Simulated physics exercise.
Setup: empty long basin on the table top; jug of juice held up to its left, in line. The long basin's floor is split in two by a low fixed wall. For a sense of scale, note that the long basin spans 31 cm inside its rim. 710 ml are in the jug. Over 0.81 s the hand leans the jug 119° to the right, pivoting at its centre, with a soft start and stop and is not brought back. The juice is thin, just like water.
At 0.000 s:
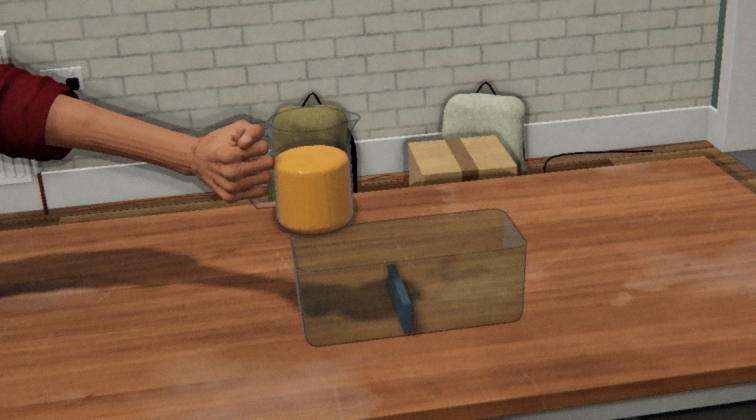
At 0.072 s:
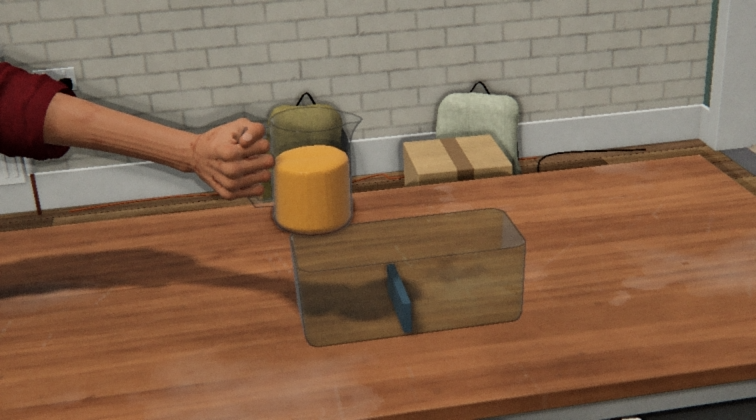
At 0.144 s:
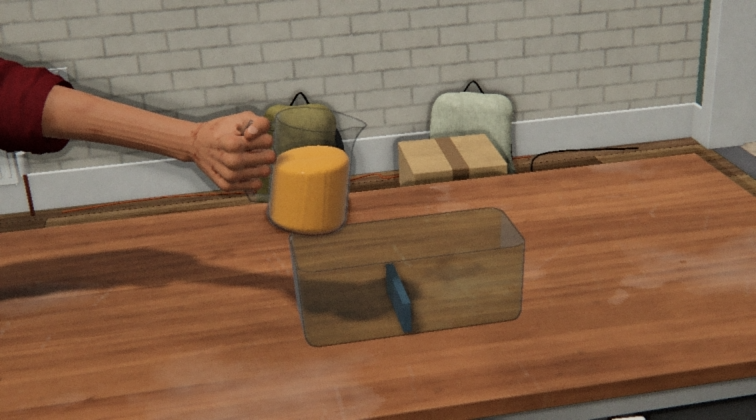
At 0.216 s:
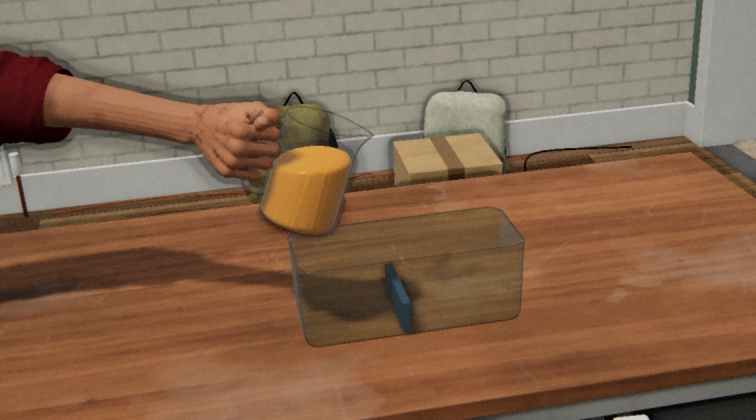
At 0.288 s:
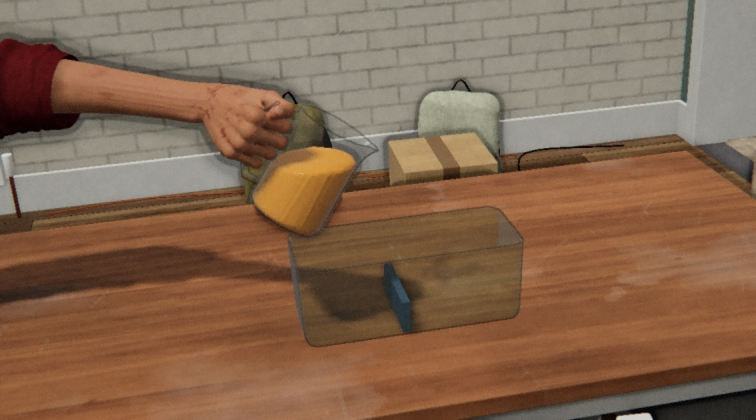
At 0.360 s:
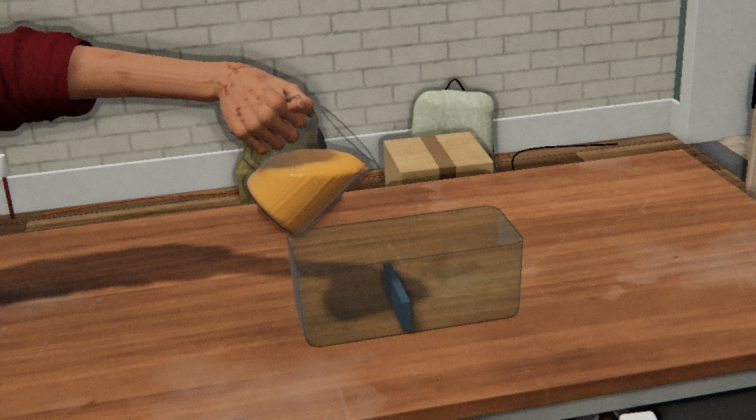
A hand leans a clear jug of orange juice rightward above an empty long basin.
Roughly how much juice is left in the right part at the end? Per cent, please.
Roughly 62 per cent is left in the right part.
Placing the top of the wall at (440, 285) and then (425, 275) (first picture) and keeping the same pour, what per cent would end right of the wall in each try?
In turn about 10 and 5 per cent.
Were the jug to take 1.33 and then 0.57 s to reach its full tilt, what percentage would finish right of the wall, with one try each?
Around 75 per cent first, around 55 per cent next.
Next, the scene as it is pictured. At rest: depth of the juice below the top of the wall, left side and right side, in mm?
32 mm left, 26 mm right.
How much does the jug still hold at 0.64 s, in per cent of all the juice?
Portion remaining: Approx. 60 per cent.
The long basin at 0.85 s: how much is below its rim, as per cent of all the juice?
It works out near 84 per cent.
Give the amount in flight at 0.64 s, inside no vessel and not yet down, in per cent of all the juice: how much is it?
Roughly 20 percent.
After 0.64 s the tilt is 107° and 60 per cent is still to pour, 3 is left of the wall and 17 right of it.
After 0.85 s the tilt is 119° and 10 per cent is still to pour, 25 is left of the wall and 58 right of it.
After 1.07 s the tilt is 119° and 0 per cent is still to pour, 37 is left of the wall and 61 right of it.
After 1.31 s the tilt is 119° and 0 per cent is still to pour, 38 is left of the wall and 61 right of it.
In the end 38 per cent lies left of the wall, 62 right of it and 1 outside.
